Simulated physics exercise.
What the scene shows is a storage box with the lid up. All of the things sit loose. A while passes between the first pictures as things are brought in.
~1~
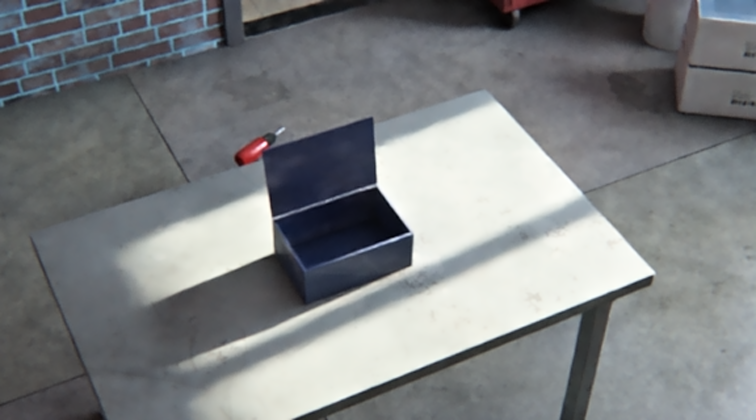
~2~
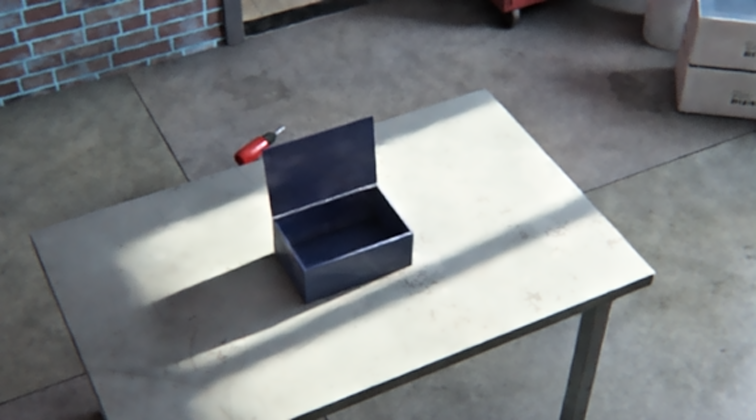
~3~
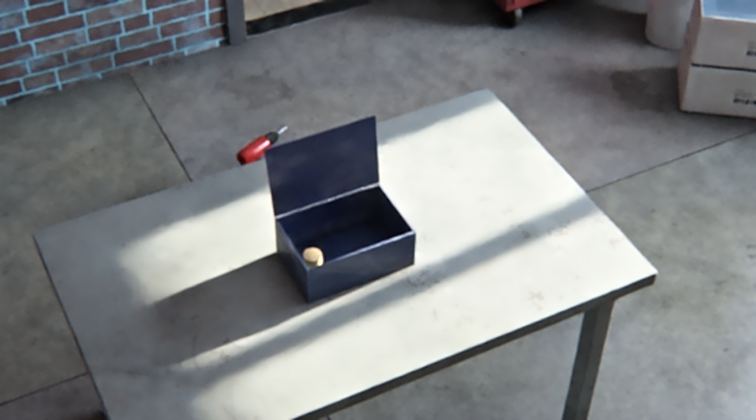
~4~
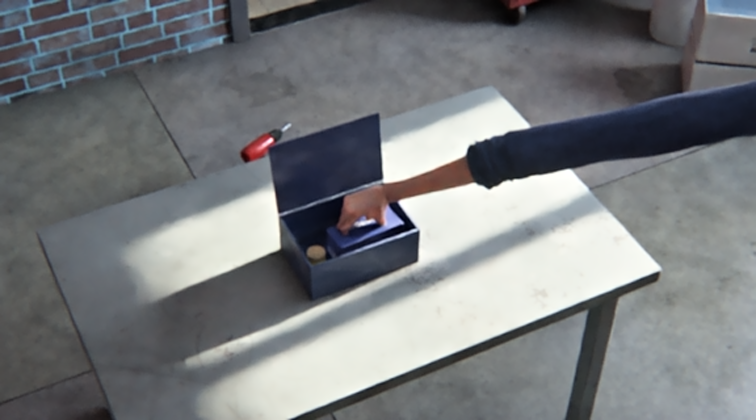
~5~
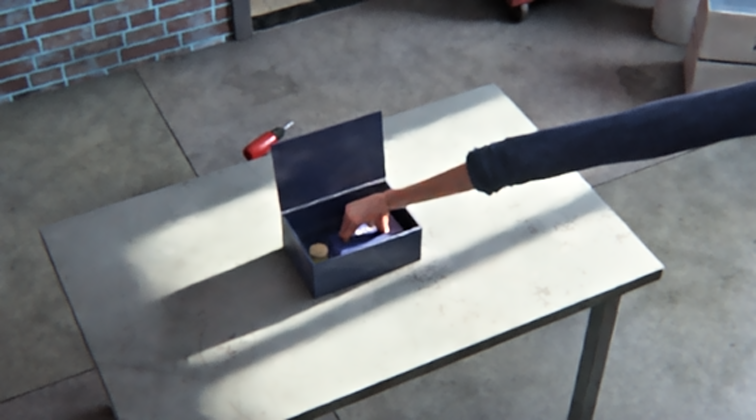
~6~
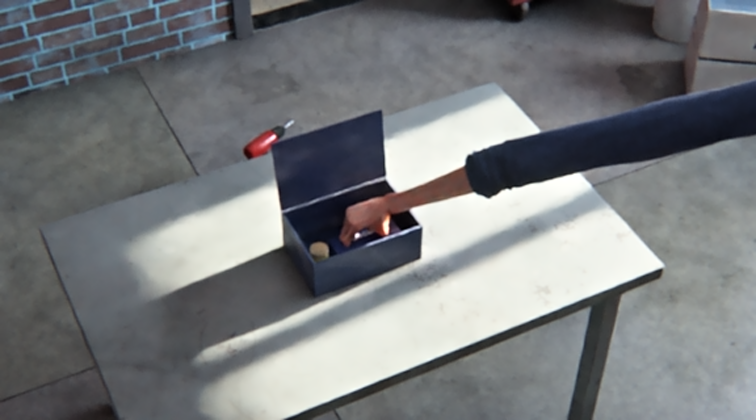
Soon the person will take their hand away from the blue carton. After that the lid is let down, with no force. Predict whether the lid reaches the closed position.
It does reach it.
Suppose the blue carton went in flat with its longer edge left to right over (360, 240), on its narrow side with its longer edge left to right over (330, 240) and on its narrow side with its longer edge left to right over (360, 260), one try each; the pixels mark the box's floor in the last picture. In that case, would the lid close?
So: First go, the lid gets all the way down; second go, it gets all the way down; third go, it gets all the way down.
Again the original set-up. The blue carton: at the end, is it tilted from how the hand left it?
The blue carton stays as placed.
Then, 1.40 s past the last view, lid 72° above the rim.
Then, 1.90 s past the last view, lid 30° above the rim.
Finally, lid shut; both still in place. Final places as the last picture's camera would see them, blue carton near (366, 247).
